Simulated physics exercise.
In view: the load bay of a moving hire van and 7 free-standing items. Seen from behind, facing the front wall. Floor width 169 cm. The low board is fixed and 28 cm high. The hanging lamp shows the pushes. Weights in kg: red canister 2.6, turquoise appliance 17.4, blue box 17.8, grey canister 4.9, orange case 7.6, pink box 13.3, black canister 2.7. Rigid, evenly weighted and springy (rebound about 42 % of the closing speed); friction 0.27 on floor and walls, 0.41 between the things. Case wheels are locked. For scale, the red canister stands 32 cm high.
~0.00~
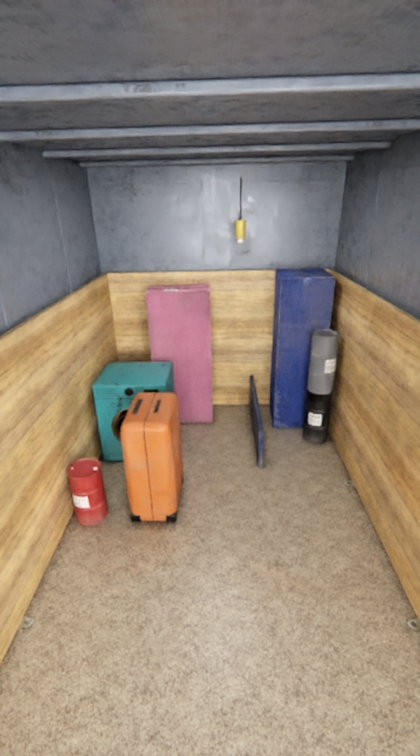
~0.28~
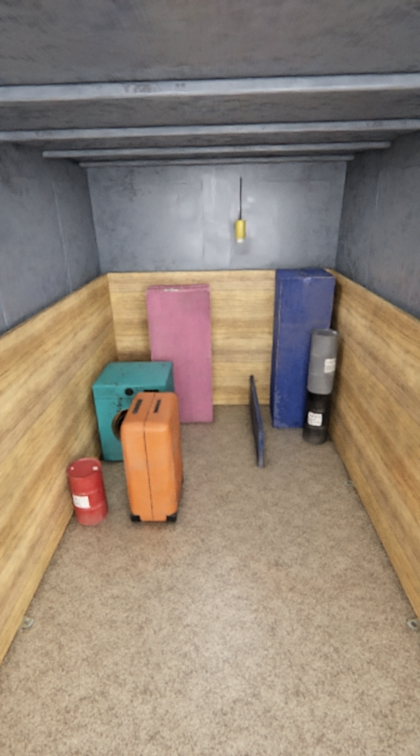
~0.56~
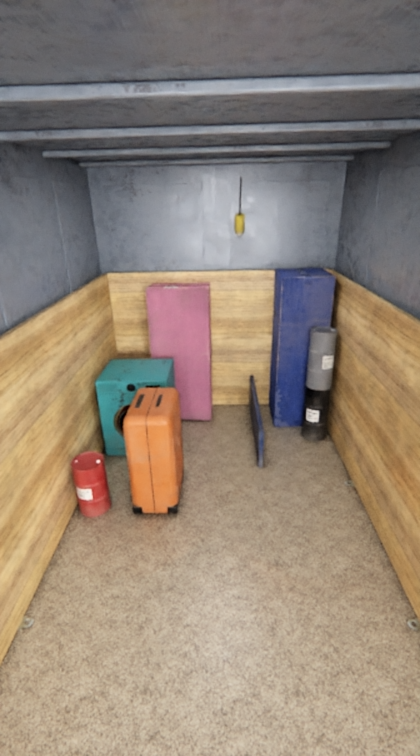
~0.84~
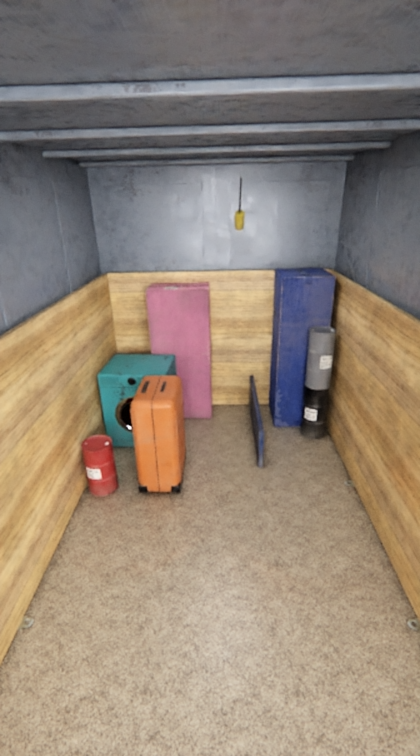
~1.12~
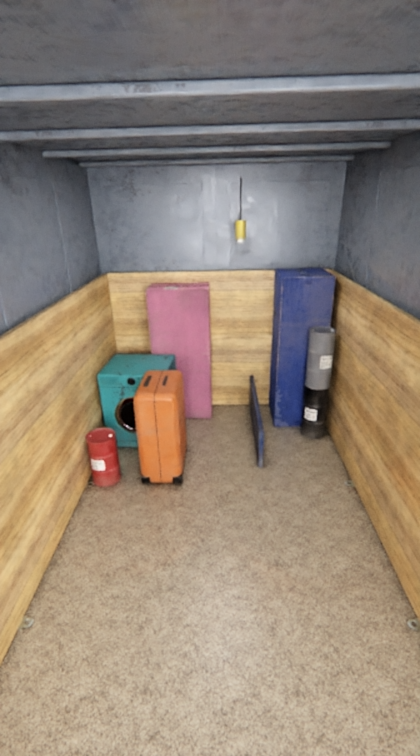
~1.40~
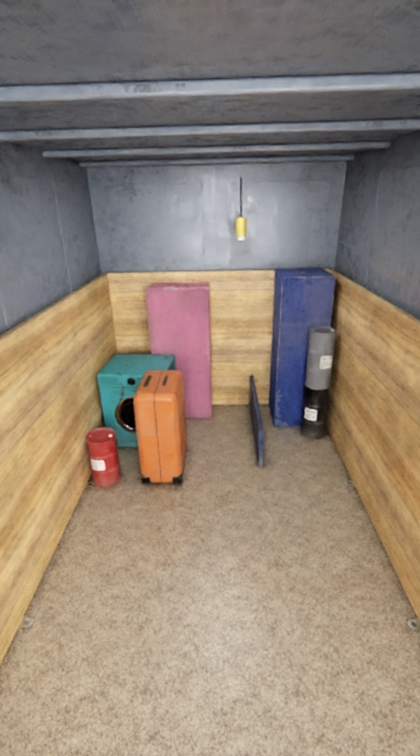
Orange suitcase and red canister sliding forwards across a van floor, turquoise appliance and other items shifting slightly, then all resting still.
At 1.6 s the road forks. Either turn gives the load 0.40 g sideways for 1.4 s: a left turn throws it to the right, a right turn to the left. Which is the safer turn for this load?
Less is lost turning left.
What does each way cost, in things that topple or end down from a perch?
Turning left 0, turning right 2.
Turning left. By 2.20 s, force 0.40 g right; red canister 34 cm from its spot near (120, 457); turquoise appliance 19 cm from its spot near (155, 400); orange case 35 cm from its spot.
By 2.50 s, force 0.40 g right; red canister 45 cm from its spot near (152, 457); turquoise appliance 34 cm from its spot near (183, 399); orange case 46 cm from its spot.
By 2.70 s, force 0.40 g right; red canister 61 cm from its spot near (184, 457); turquoise appliance 53 cm from its spot near (210, 399); orange case 59 cm from its spot.
When it is over (3.6 s), not toppled but over 15 cm from the start, red canister, turquoise appliance, orange case and pink box; the other 3 within 15 cm of the start. End places, in pixels of the last picture, red canister near (206, 458), turquoise appliance near (219, 400).
Turning right instead, grey canister and black canister tipped over or down from a perch, 2 of 7 in all.
